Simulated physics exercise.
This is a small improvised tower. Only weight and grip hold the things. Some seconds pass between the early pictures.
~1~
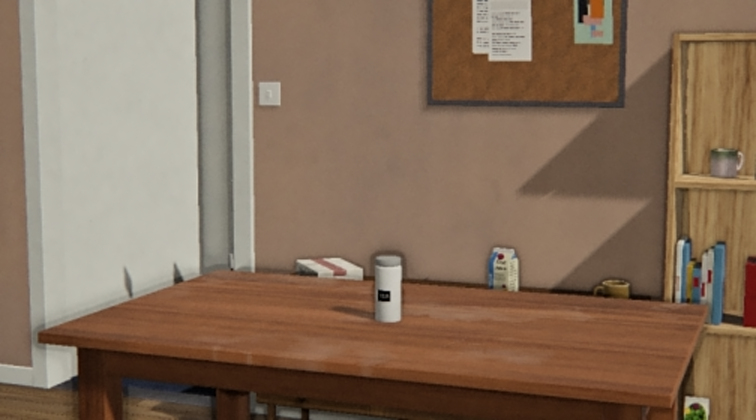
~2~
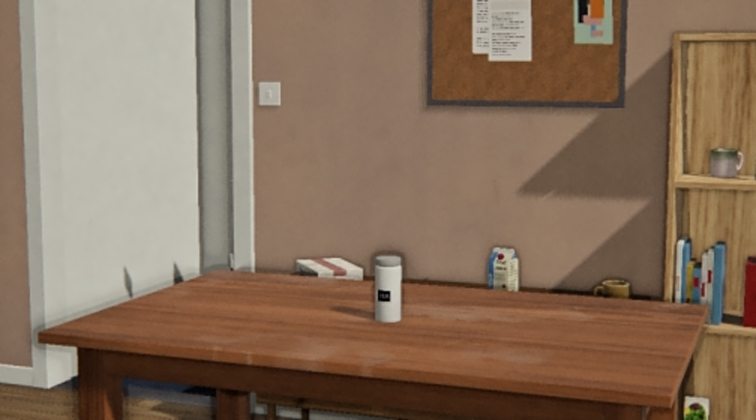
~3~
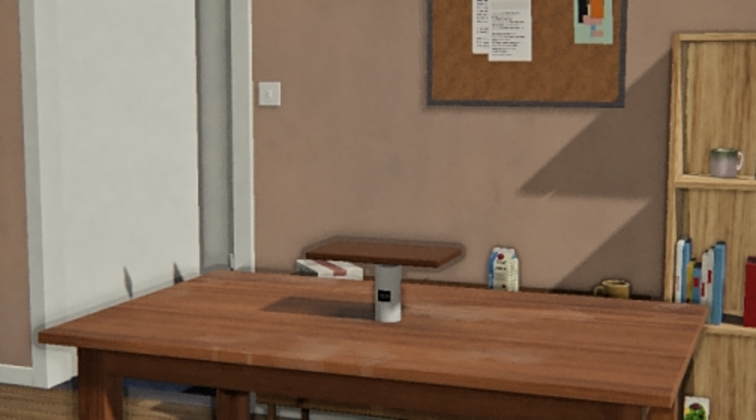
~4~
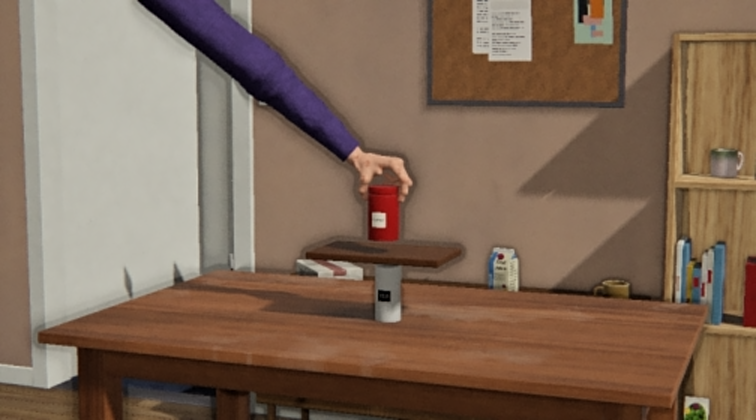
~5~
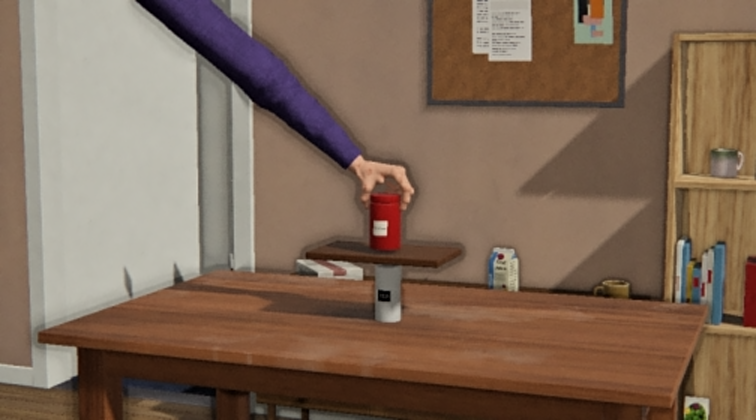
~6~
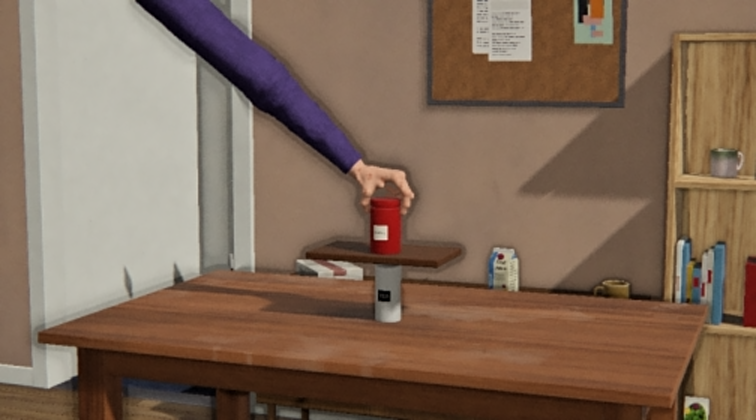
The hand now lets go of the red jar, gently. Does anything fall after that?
The stack holds.
Then, 0.70 s past the last view, nothing moves.
Then, 1.70 s past the last view, red jar resting near (385, 226).
Finally, all 3 still in place. Final places as the last picture's camera would see them, red jar near (385, 226). The stack stays up.
